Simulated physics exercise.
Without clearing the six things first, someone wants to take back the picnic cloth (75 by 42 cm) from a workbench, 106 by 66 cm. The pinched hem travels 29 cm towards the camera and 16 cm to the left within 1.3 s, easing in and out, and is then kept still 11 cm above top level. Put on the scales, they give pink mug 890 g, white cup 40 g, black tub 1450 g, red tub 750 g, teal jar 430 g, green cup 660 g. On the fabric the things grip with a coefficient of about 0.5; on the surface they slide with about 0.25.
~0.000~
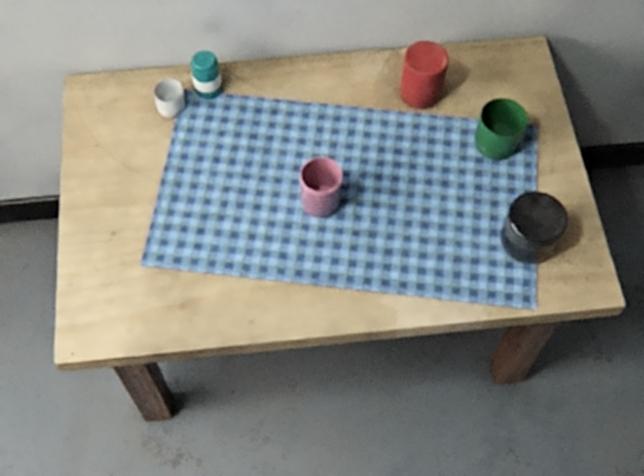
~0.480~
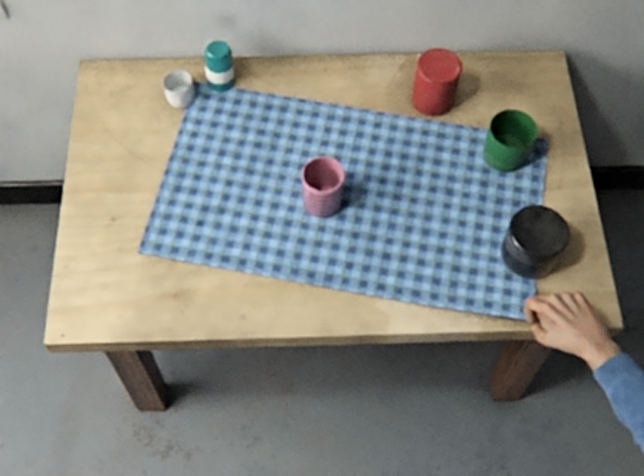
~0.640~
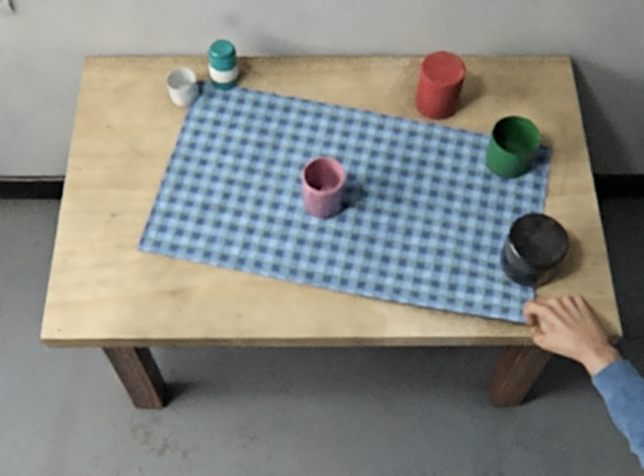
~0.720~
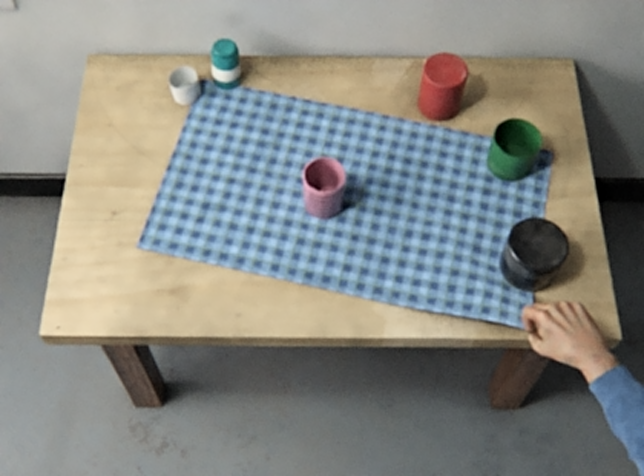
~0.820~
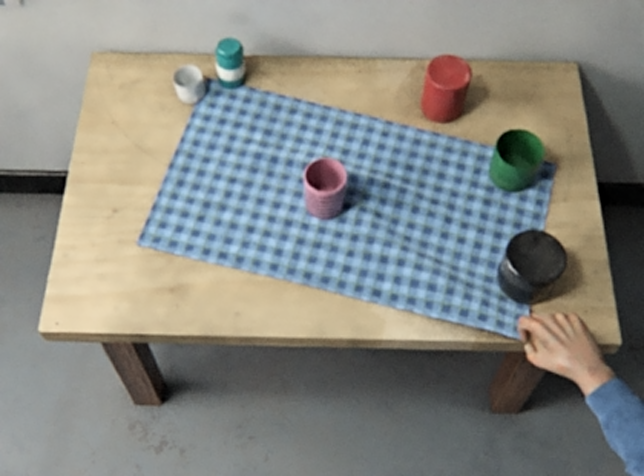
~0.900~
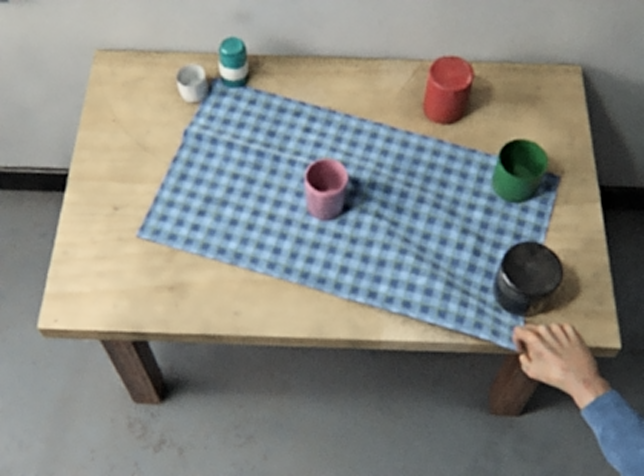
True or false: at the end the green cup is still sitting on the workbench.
False.
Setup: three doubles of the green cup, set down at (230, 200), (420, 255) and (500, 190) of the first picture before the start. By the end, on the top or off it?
Log, in listed order - kept / lost / lost.
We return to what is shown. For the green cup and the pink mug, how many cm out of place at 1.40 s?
I'd put the green cup at some 30 centimetres and the pink mug at some 10 centimetres.
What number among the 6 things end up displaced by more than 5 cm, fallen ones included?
That comes to 3 of the things.
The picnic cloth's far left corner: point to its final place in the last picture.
That corner comes to rest close to (356, 109) in the last view.
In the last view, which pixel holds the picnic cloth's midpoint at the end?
About (386, 286).
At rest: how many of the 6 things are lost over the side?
I make it 2.
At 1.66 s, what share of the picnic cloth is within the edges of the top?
About 70 per cent.
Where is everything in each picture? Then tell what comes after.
Green cup (504, 117); picnic cloth corners (141, 265) (537, 126) (535, 309), in the first picture.
Teal jar (217, 50); picnic cloth corners (138, 253) (548, 140); grip (533, 321), in the second picture.
Black tub (539, 239); picnic cloth corners (137, 249) (551, 148); grip (532, 324), in the third picture.
Picnic cloth corners (137, 247) (553, 152); grip (530, 330), in the fourth picture.
Black tub (537, 255); green cup (520, 148); picnic cloth corners (137, 244) (208, 78); grip (526, 340), in the fifth picture.
Green cup (523, 159); picnic cloth corners (136, 236) (214, 78) (560, 177); grip (521, 350), in the sixth picture.
After 1.2 s, 95 % of the picnic cloth is still over the top; green cup 14 cm off its start, black tub 15 cm off its start, pink mug 4 cm off its start.
After 1.4 s, 85 % of the picnic cloth is still over the top; green cup 28 cm off its start, black tub 25 cm off its start, pink mug 10 cm off its start.
After 1.7 s, 70 % of the picnic cloth is still over the top; green cup 49 cm off its start at (503, 399), black tub over the edge, pink mug 17 cm off its start at (355, 250).
After 1.9 s, 65 % of the picnic cloth is still over the top; green cup over the edge, black tub over the edge, pink mug 19 cm off its start.
After 3.5 s, 65 % of the picnic cloth is still over the top; green cup over the edge, black tub over the edge, pink mug 19 cm off its start at (357, 259), teal jar 3 cm off its start at (246, 51).
